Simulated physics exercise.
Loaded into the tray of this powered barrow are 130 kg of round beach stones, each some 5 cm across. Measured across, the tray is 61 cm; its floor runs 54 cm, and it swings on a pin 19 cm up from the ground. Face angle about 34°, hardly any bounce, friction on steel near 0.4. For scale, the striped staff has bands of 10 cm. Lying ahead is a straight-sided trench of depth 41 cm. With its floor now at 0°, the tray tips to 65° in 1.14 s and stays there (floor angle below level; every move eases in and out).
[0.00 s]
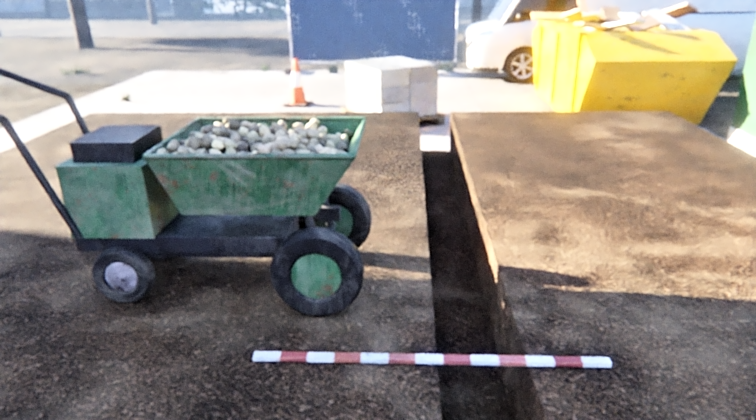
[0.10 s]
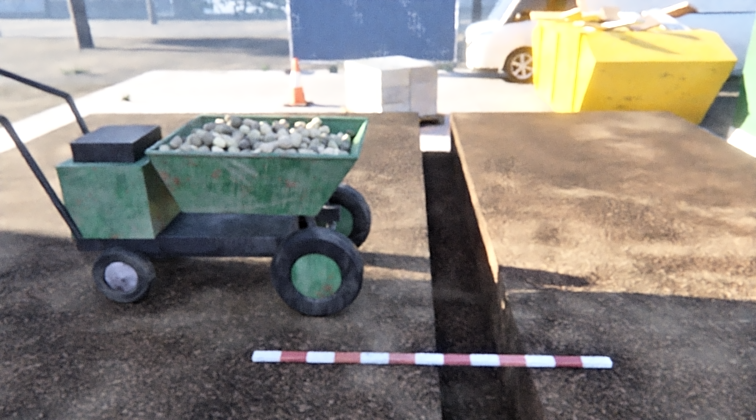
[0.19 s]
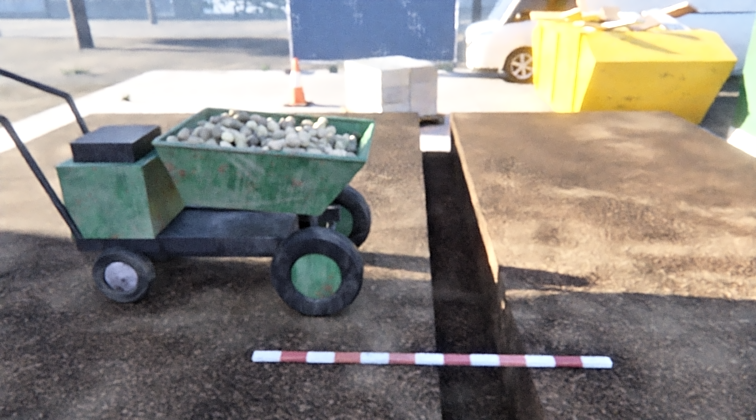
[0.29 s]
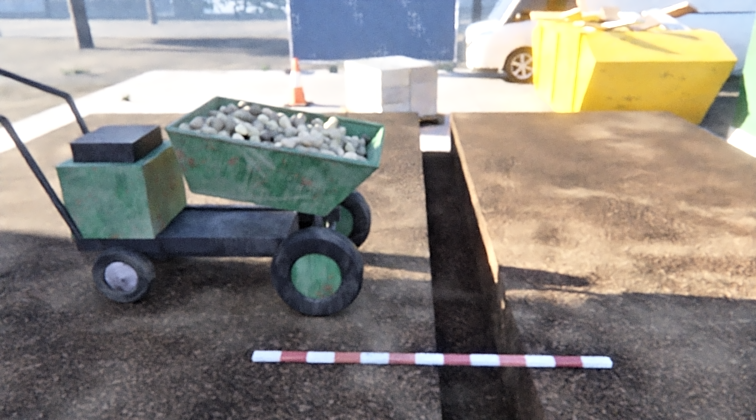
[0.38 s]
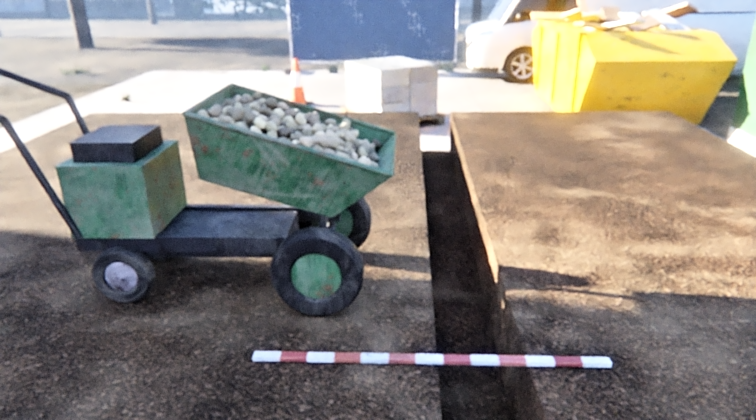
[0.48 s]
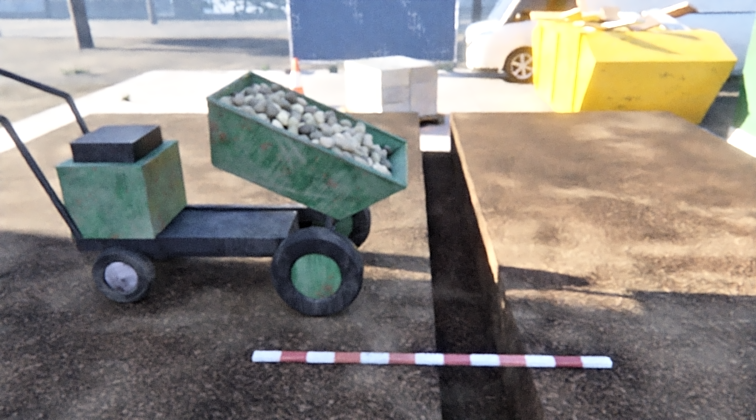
To begin with, a green powered barrow loaded with rounded stones stands level on brown ground, left of a narrow trench, with a striped staff lying in front. Its tray then begins tilting, the rear rising and the front lip dipping rightward, growing steadily steeper while the stones ride along inside.
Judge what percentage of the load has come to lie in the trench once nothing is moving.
Roughly 75 in every hundred.
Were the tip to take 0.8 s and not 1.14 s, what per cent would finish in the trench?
Trench share: Approx. 70%.
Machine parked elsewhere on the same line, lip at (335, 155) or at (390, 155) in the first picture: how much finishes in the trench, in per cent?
90 %, then 45 %.
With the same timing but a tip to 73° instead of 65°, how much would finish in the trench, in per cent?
It would be close to 75 percent.
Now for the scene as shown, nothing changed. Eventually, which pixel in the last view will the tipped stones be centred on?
The tipped stones centre close to (477, 337).
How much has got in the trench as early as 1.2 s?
By that moment, roughly 30 per cent of the load.
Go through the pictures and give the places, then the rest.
Lip at (354, 157), floor tilted 0°, highest stones at (251, 129), in the first frame.
Lip at (357, 158), floor tilted 1°, highest stones at (248, 127); the stones move at 0.2 m/s on average, in the second frame.
Lip at (366, 161), floor tilted 5°, highest stones at (237, 121); the stones move at 0.4 m/s on average, in the third frame.
The tray is at 10°, its lip at (378, 167); the top of the load is at (238, 112); the stones move at 0.6 m/s on average, in the fourth frame.
Lip at (392, 175), floor tilted 17°, highest stones at (246, 103); the stones move at 0.7 m/s on average, in the fifth frame.
Lip at (407, 186), floor tilted 25°, highest stones at (256, 93); the stones move at 0.7 m/s on average, in the sixth frame.
After 0.9 s the floor is at 55°; 100 % in the tray; the foremost stones are at (450, 213).
After 1.2 s the floor is at 65°; 58 % in the tray, 30 % in the trench, 11 % past the trench; the foremost stones are at (563, 293).
After 1.6 s the floor is at 65°; 30 % in the tray, 45 % in the trench, 25 % past the trench; the foremost stones are at (654, 285).
After 3.5 s the floor is at 65°; 0 % in the tray, 75 % in the trench, 25 % past the trench; the foremost stones are at (715, 277).
